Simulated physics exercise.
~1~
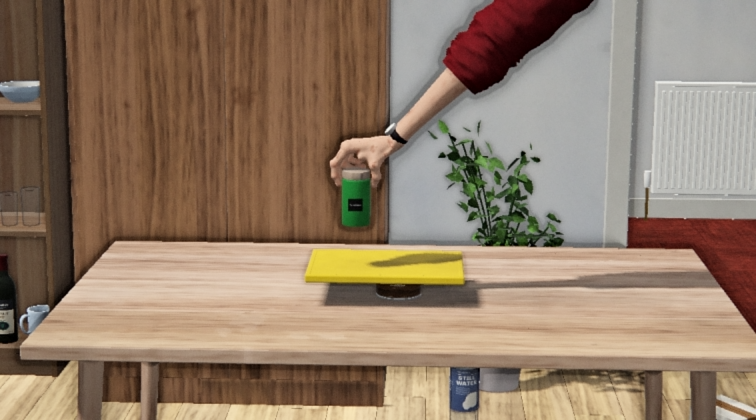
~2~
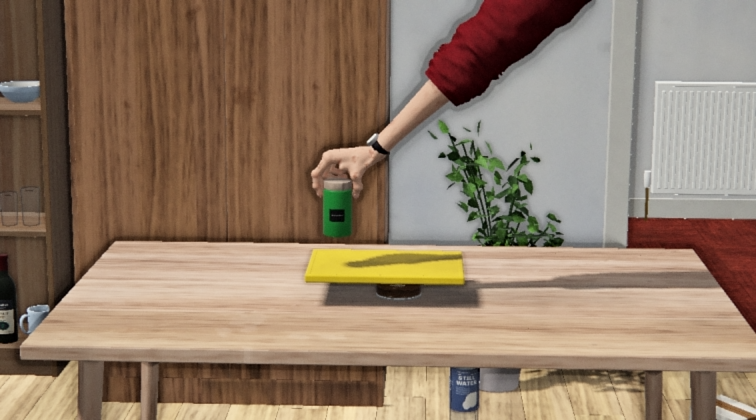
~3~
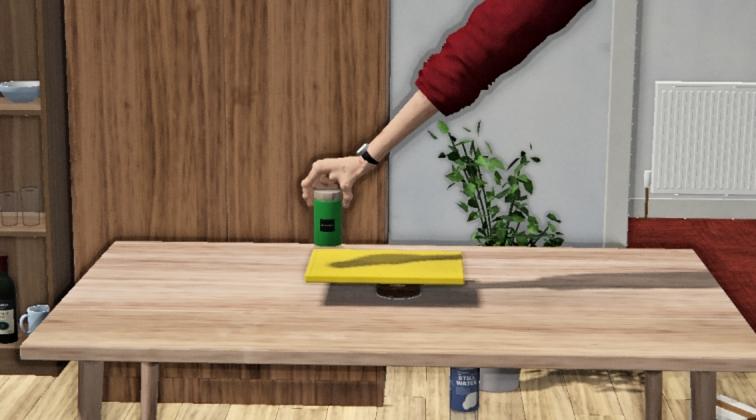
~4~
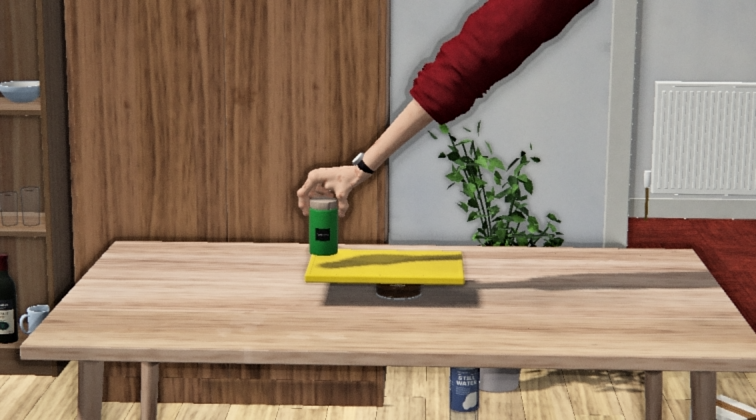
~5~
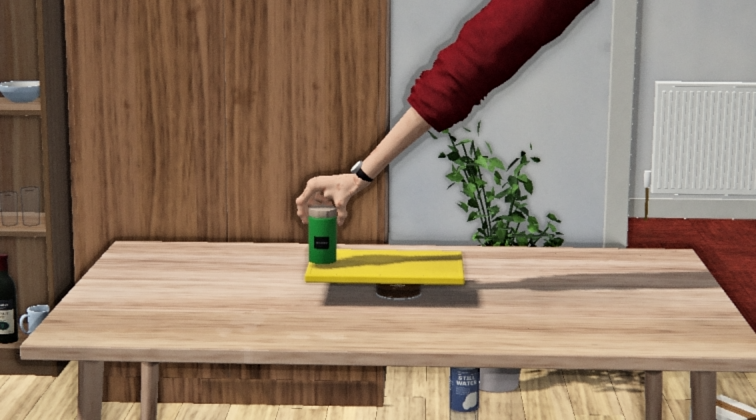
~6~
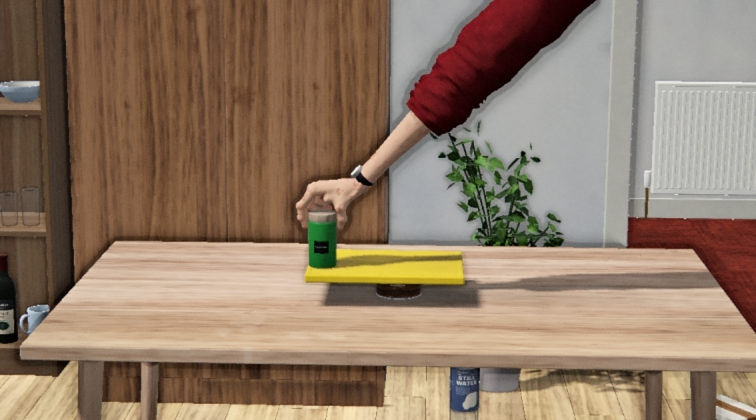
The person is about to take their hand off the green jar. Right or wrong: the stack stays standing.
Wrong, it topples.
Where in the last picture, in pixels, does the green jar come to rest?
In the final view it sits at roughly (262, 284).
Then, 0.30 s after the last picture, green jar now fallen; yellow lid tipped 22° from how it was.
Then, 0.50 s after the last picture, yellow lid tipped 11° from how it was.
At rest, fallen, green jar; the other 2 in place. Seen from the same camera at the end, green jar near (262, 284). The stack gives way.
